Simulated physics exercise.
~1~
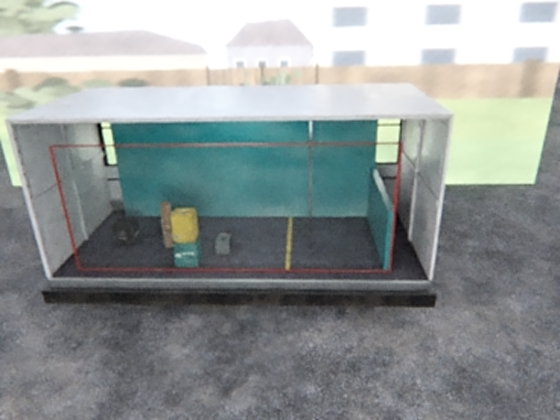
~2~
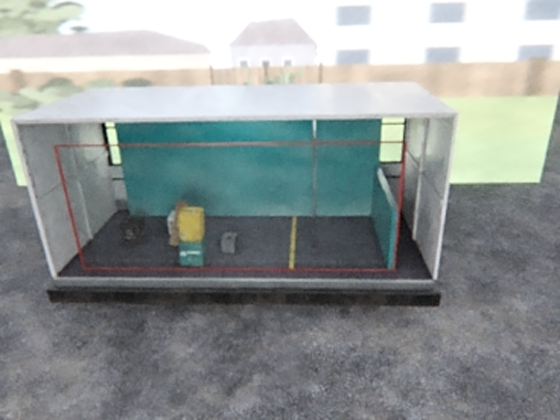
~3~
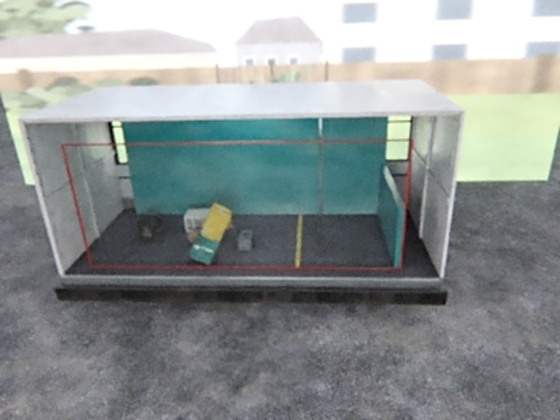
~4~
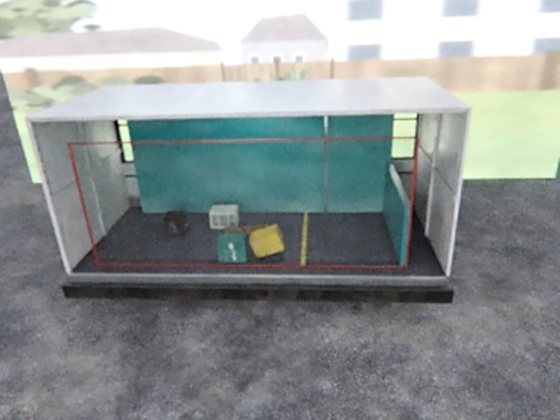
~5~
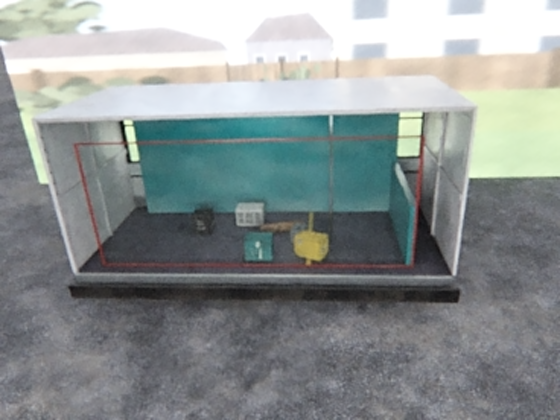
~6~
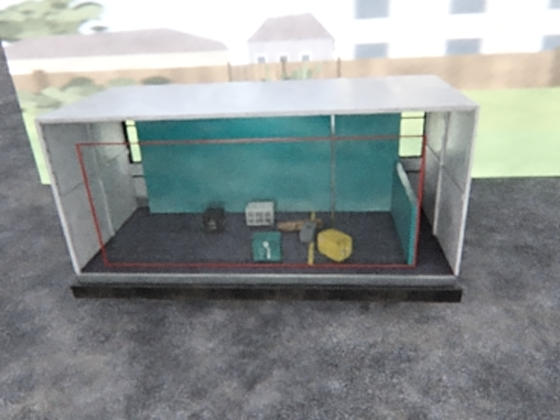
Yellow pack toppling off a teal carton and sliding right past a yellow line, while the fallen brown roll stops short.
